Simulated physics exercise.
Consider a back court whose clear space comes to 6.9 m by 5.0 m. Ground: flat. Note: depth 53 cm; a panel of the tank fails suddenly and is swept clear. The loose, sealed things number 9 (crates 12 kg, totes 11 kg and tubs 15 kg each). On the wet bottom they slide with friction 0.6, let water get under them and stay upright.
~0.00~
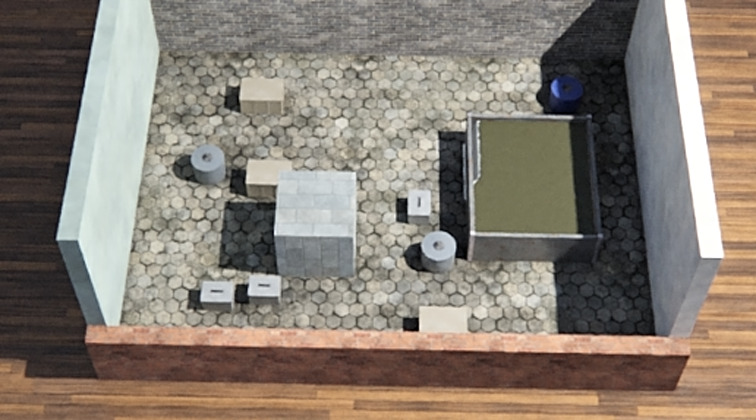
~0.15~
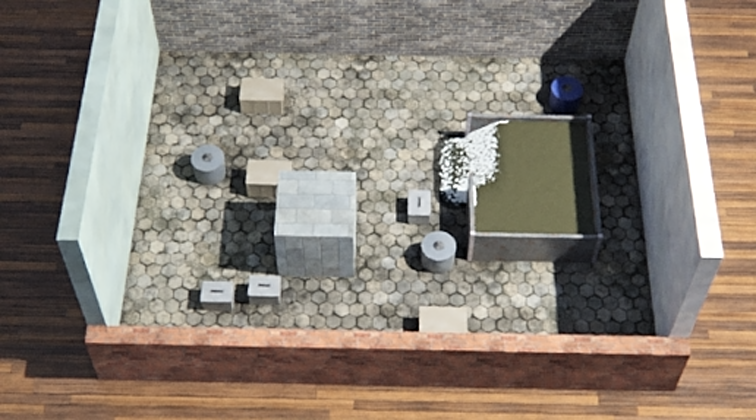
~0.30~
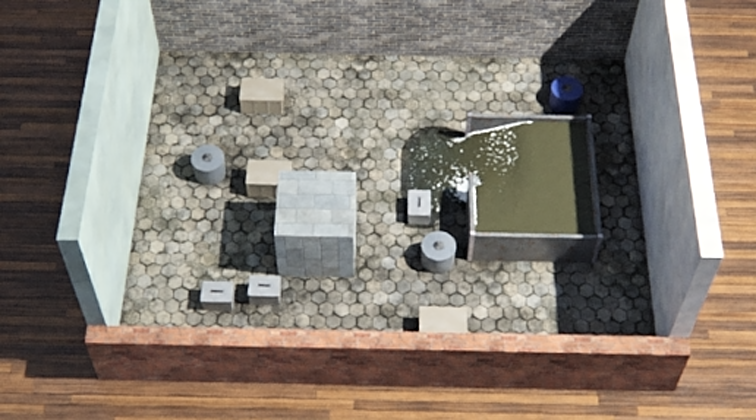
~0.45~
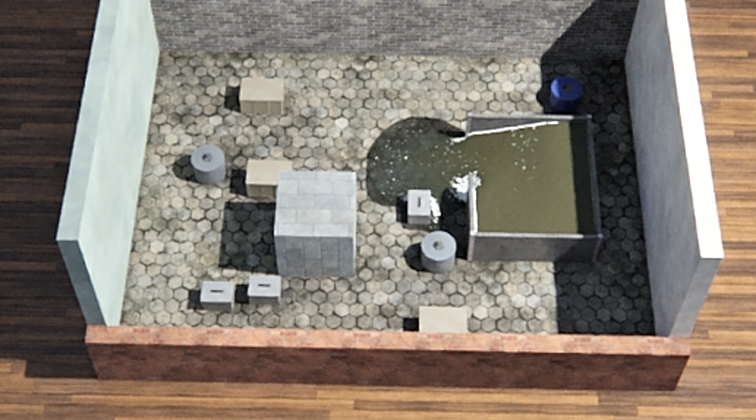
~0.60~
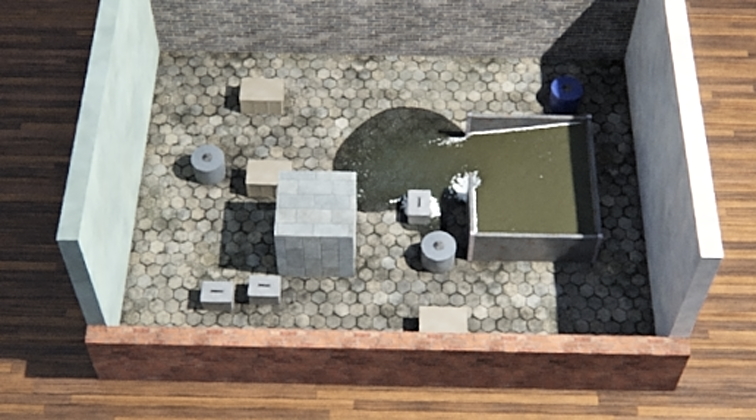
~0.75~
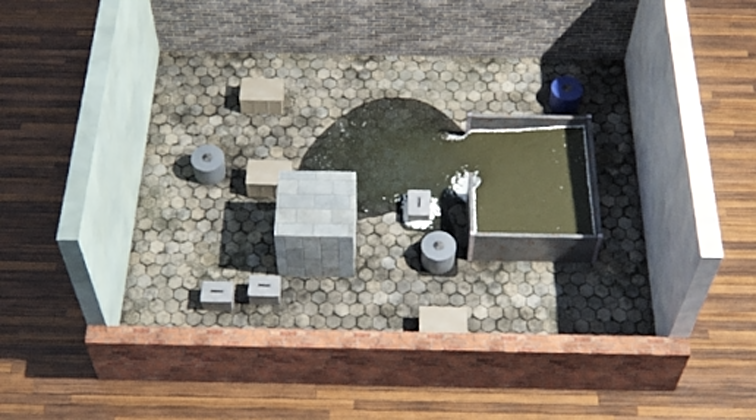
The clip shows a walled, paved court with scattered boxes and tubs, where greenish water bursts from the left side of a tank and spreads leftward across the paving toward a large block, while the boxes and tubs stay in place.
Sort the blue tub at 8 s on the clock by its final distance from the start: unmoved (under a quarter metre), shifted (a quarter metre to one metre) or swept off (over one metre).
Unmoved.
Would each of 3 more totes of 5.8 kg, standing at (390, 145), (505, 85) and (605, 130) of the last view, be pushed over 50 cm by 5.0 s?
In sequence: Goes beyond; stays within; stays within.
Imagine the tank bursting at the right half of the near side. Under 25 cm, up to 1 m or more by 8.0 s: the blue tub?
The blue tub simply stays where it is.
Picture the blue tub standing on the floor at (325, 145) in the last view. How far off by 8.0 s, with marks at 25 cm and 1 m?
Put there, it wanders off a long way.
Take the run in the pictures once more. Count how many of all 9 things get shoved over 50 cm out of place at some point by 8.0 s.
That makes 4.
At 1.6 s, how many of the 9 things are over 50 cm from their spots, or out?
By my tally, 0.
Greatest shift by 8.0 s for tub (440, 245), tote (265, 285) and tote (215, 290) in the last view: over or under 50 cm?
Results in listed order: Falls short / falls short / exceeds.
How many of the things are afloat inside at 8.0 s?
Count: 2.
After 1.6 s the blue tub is near (567, 88), 0.0 m from its start, aground; 0 afloat.
After 3.6 s the blue tub is near (567, 88), 0.0 m from its start, aground; 3 afloat.
After 5.6 s the blue tub is near (567, 88), 0.0 m from its start, aground; 1 afloat.
After 8.0 s the blue tub is near (567, 88), 0.0 m from its start, aground; 2 afloat.
